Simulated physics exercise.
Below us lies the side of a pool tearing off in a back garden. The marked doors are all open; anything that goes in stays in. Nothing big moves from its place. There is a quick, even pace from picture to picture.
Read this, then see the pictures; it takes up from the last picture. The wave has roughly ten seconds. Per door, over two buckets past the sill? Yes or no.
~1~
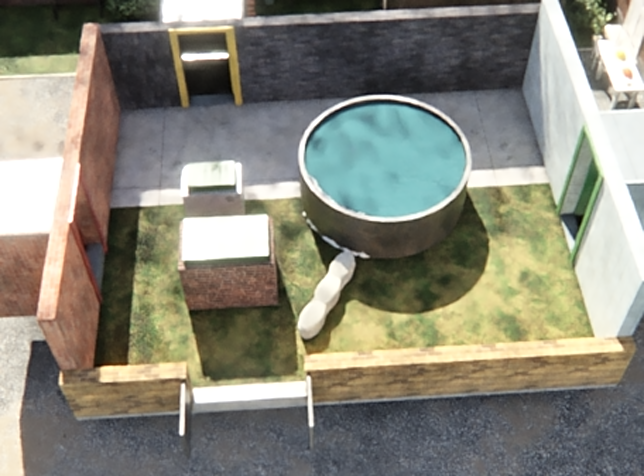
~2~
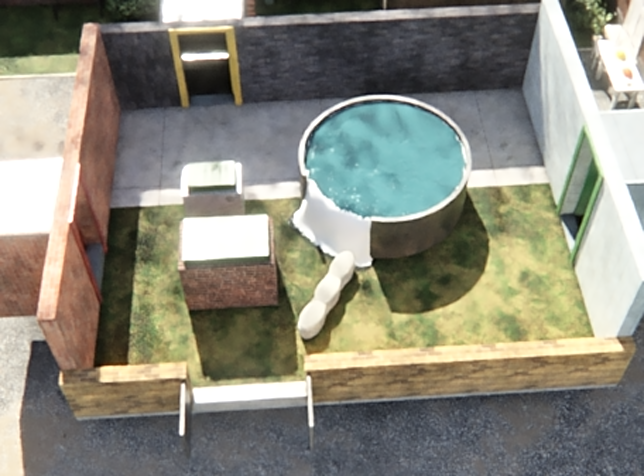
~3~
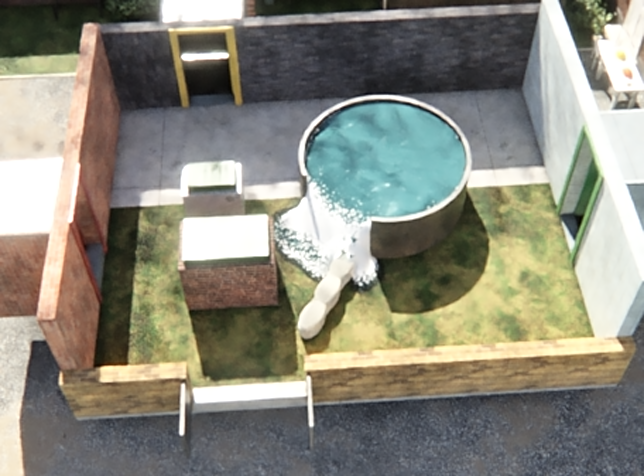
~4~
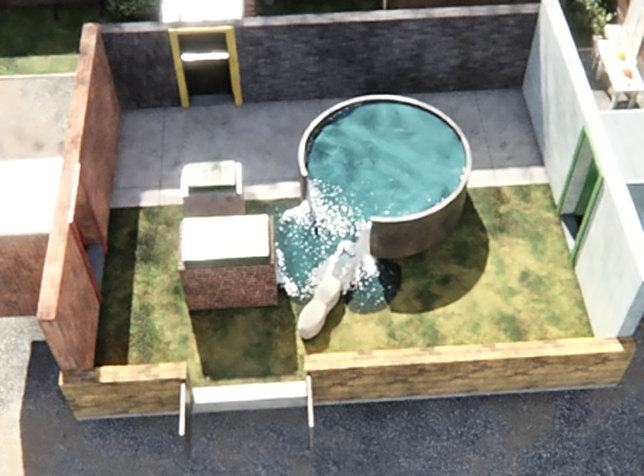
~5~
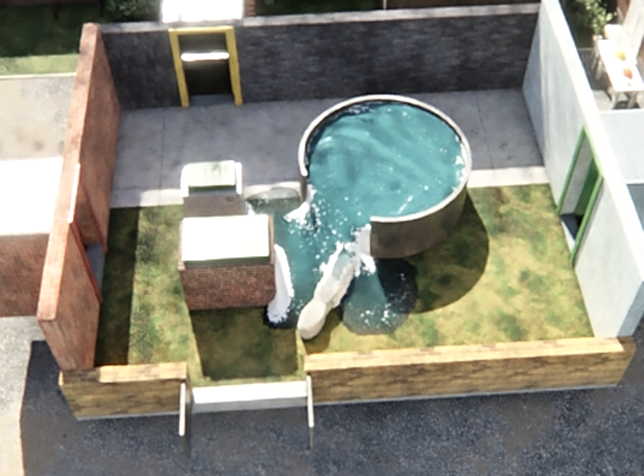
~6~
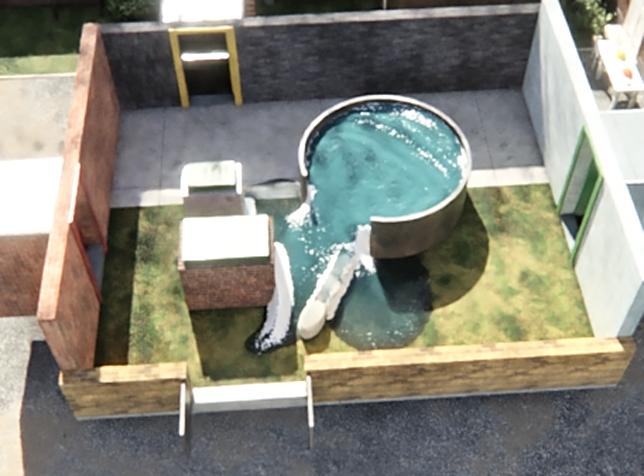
Yellow door yes, red door no, green door no.
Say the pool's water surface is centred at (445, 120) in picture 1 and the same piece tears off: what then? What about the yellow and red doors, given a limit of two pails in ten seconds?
I'd say yellow overshoots the threshold while red stays within the threshold.
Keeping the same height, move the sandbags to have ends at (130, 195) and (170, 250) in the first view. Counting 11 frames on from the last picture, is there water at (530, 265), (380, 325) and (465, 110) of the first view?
First spot still bare, second spot inundated, third spot still bare.
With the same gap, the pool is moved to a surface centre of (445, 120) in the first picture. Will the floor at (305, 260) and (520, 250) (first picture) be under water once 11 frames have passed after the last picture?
Soaked, bone-dry.
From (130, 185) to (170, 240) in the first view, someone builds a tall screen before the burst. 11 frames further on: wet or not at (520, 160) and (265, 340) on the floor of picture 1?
Spared and submerged, in that order.
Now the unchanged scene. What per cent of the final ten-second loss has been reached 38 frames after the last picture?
Near 65 in a hundred.
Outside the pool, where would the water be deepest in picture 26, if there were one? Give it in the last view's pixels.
My best guess is roughly (288, 266).
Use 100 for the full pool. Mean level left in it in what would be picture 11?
Roughly 68 percent.
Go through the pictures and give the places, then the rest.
In the first frame, the pool at (385, 158) is whole and still.
In the second frame, the front is at (371, 261), out from the gap at (331, 226).
In the third frame, the front is at (370, 285), out from the gap at (331, 228).
In the fourth frame, the front is at (384, 302), out from the gap at (331, 230).
In the fifth frame, the front is at a hidden place, out from the gap at (331, 230).
In the sixth frame, the front is at a hidden place, out from the gap at (331, 230).
A moment on, water covers 30 % of the floor; the yellow door not reached, the red door wet at the sill, nothing in, the green door not reached.
Next, water covers 45 % of the floor; the yellow door not reached, the red door wet at the sill, nothing in, the green door not reached.
Then, water covers 70 % of the floor; the yellow door wet at the sill, nothing in, the red door wet at the sill, nothing in, the green door not reached.
Later, water covers 85 % of the floor; the yellow door over two buckets in, the red door wet at the sill, nothing in, the green door wet at the sill, nothing in.
In the end, water covers 100 % of the floor; the yellow door far over two buckets in, the red door wet at the sill, nothing in, the green door wet at the sill, nothing in.
